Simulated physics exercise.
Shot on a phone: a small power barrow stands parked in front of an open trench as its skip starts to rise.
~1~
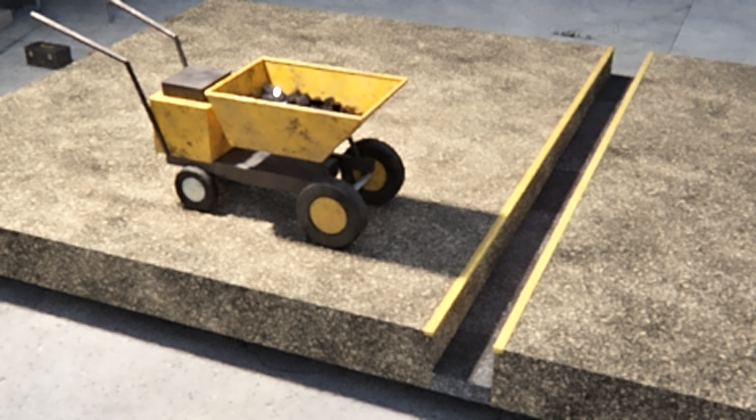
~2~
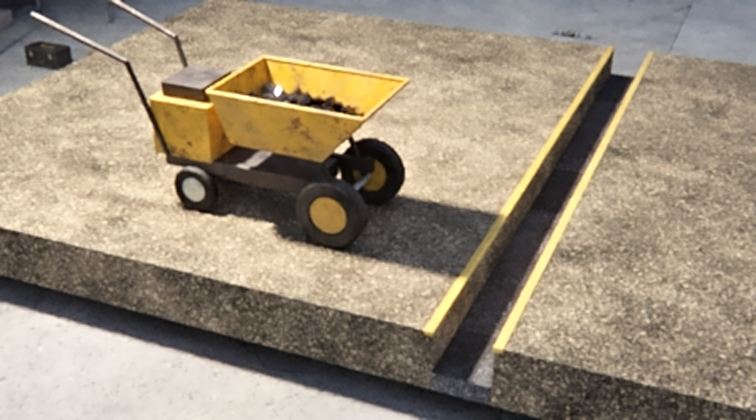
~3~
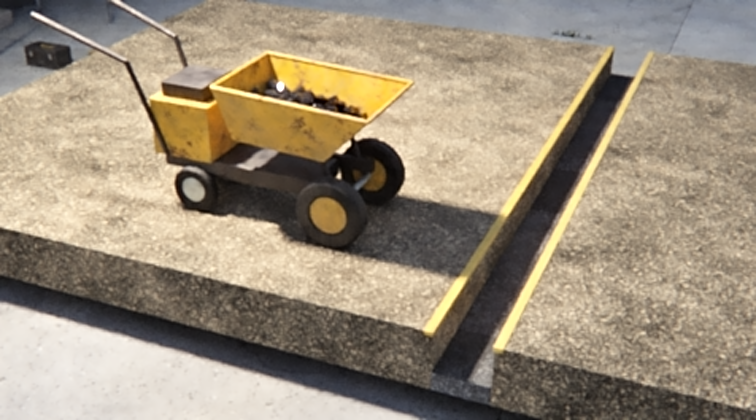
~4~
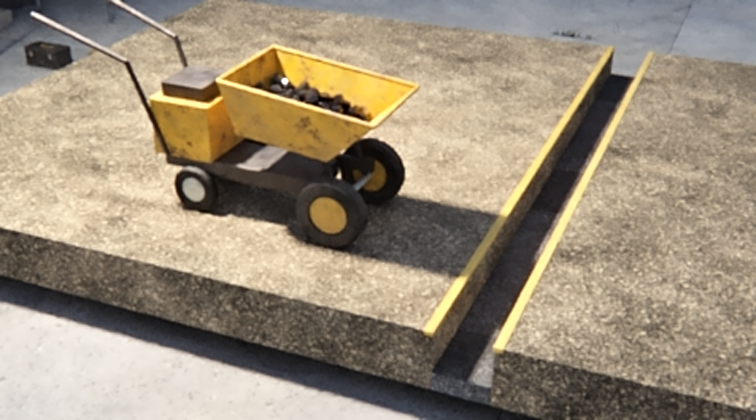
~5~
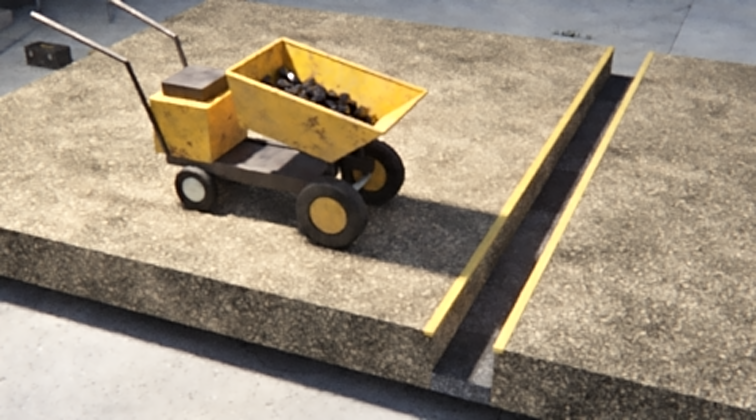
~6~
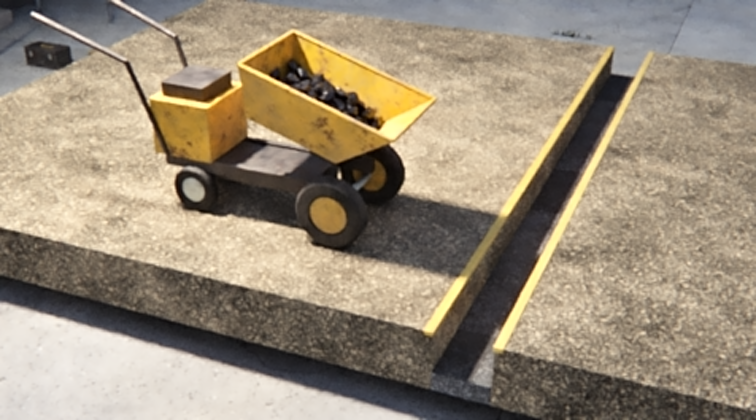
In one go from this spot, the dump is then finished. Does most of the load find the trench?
The load will chiefly settle in the trench.
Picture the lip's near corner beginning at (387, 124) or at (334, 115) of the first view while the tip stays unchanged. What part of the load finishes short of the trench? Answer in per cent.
You'd see close to 0 per cent the first time and close to 50 per cent the next.
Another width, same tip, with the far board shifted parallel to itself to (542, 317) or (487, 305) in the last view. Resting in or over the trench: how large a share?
About 70 %, then 50 %.
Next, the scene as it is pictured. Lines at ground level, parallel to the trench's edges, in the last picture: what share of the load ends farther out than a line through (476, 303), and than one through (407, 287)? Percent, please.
Estimate, first then second: 50 %, 90 %.
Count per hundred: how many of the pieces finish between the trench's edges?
Close to 70 in every hundred pieces.
Shortly afterwards, skip tipped steeply; the whole lot in the skip.
Next, skip tipped right over; the bulk in the skip; a little short of the trench; only a few in or heaped over the trench.
Some moments later, skip tipped right over; near a quarter in the skip; near a quarter short of the trench; near two thirds in or heaped over the trench; only a few beyond it.
In the end, skip tipped right over; a little in the skip; near a quarter short of the trench; near two thirds in or heaped over the trench; only a few beyond it.
